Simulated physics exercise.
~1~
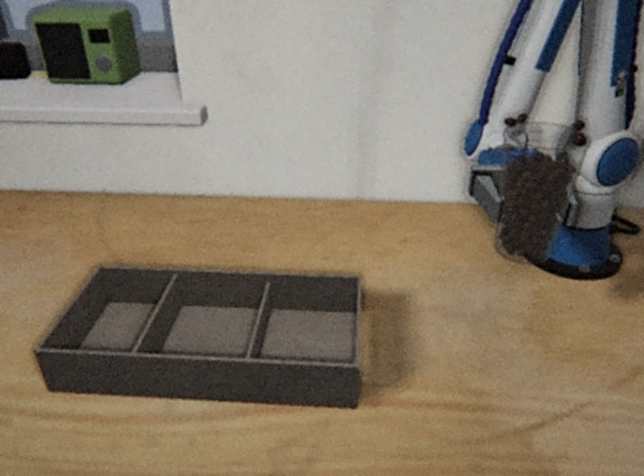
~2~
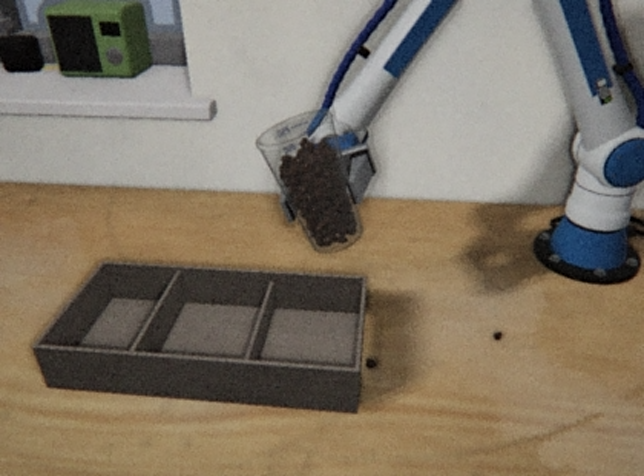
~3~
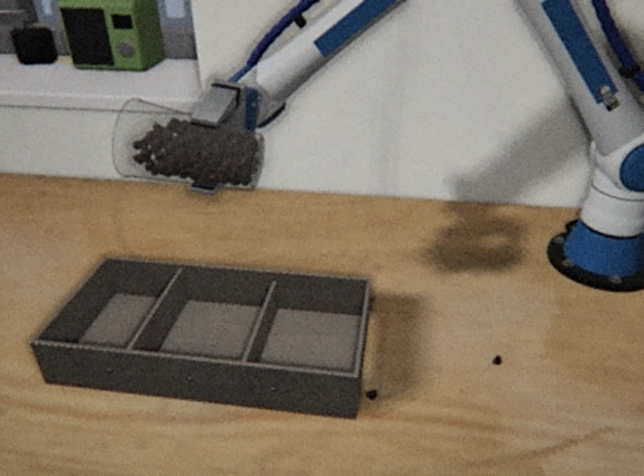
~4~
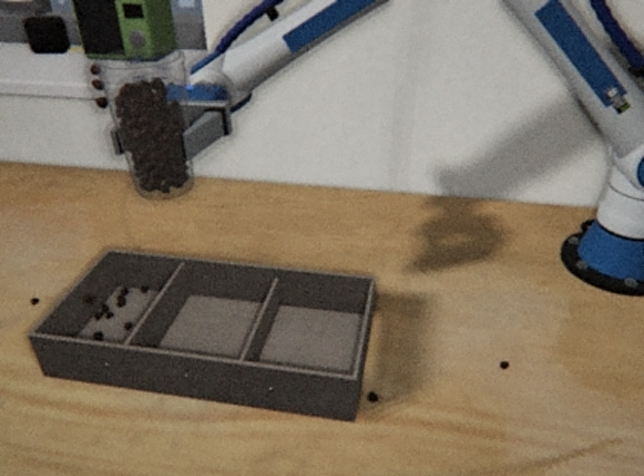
A blue and white robot arm carrying a clear cup of dark beans leftward, tipping a few into a divided tray, then righting it.
